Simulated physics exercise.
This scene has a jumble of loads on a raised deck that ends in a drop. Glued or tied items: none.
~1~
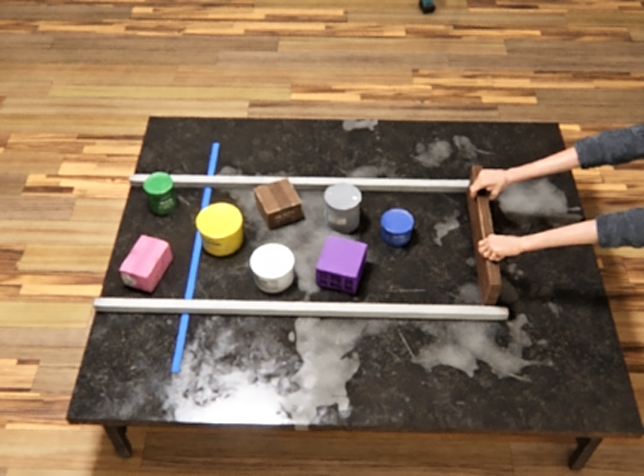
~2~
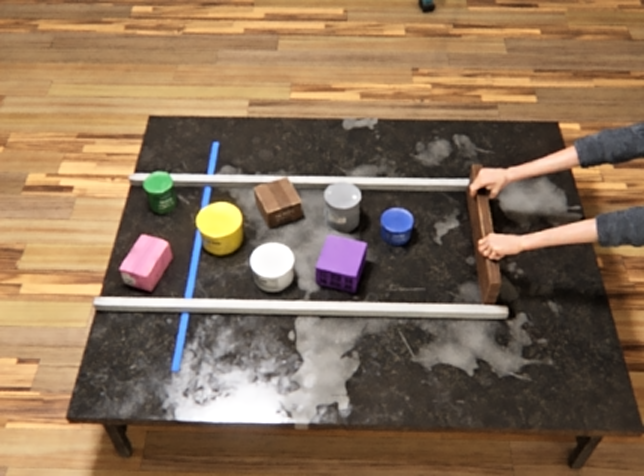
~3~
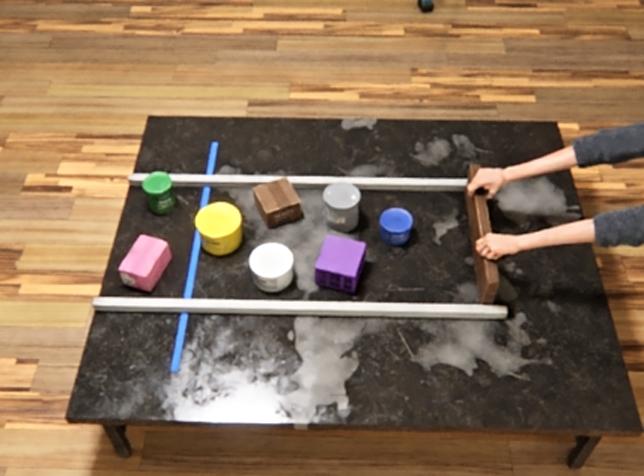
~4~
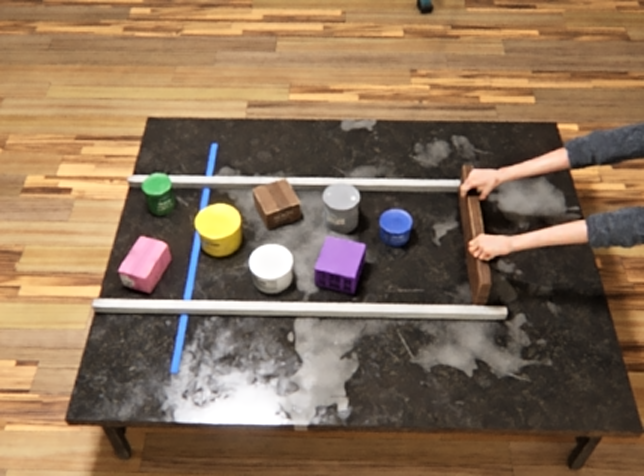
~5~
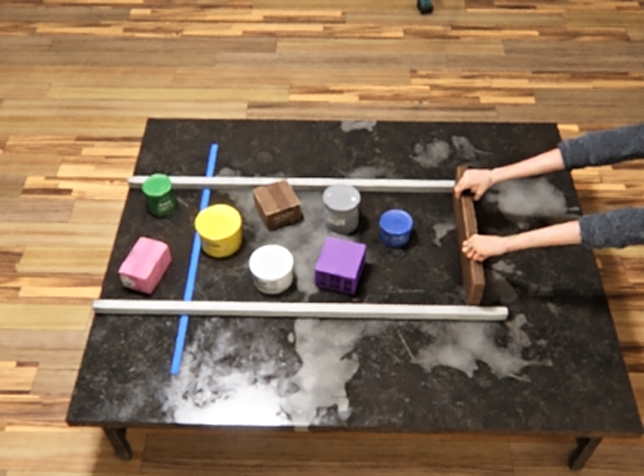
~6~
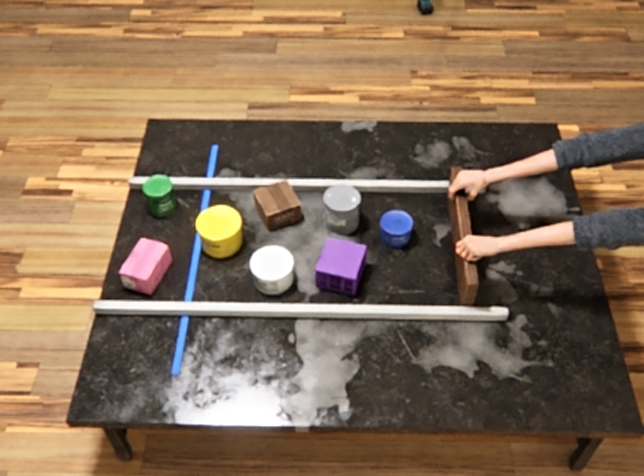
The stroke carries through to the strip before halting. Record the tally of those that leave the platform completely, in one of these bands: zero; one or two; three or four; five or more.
The fall count stops at one or two.
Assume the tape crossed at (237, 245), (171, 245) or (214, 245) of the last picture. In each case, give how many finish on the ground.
Try 1: 0; try 2: 2; try 3: 0.
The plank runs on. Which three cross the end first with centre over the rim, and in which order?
Pink parcel, green pail, white pail.
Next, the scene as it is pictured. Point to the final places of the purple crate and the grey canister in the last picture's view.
In order, first (171, 267), then (184, 203).
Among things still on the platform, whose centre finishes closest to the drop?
That is the white pail.
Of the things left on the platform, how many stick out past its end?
0 is the number.
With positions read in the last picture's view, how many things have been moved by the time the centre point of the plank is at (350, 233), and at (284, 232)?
3 and 5.
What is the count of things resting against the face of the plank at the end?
It touches 3.
Soon after, none off yet; green pail at rest near (160, 196); pink parcel at rest near (146, 266); yellow pail at rest near (220, 232).
Then, none off yet; green pail at rest near (160, 196); pink parcel moving near (143, 266); yellow pail moved about its own width near (191, 232).
By the end, the number that fall off is one or two; fallen, pink parcel and green pail.
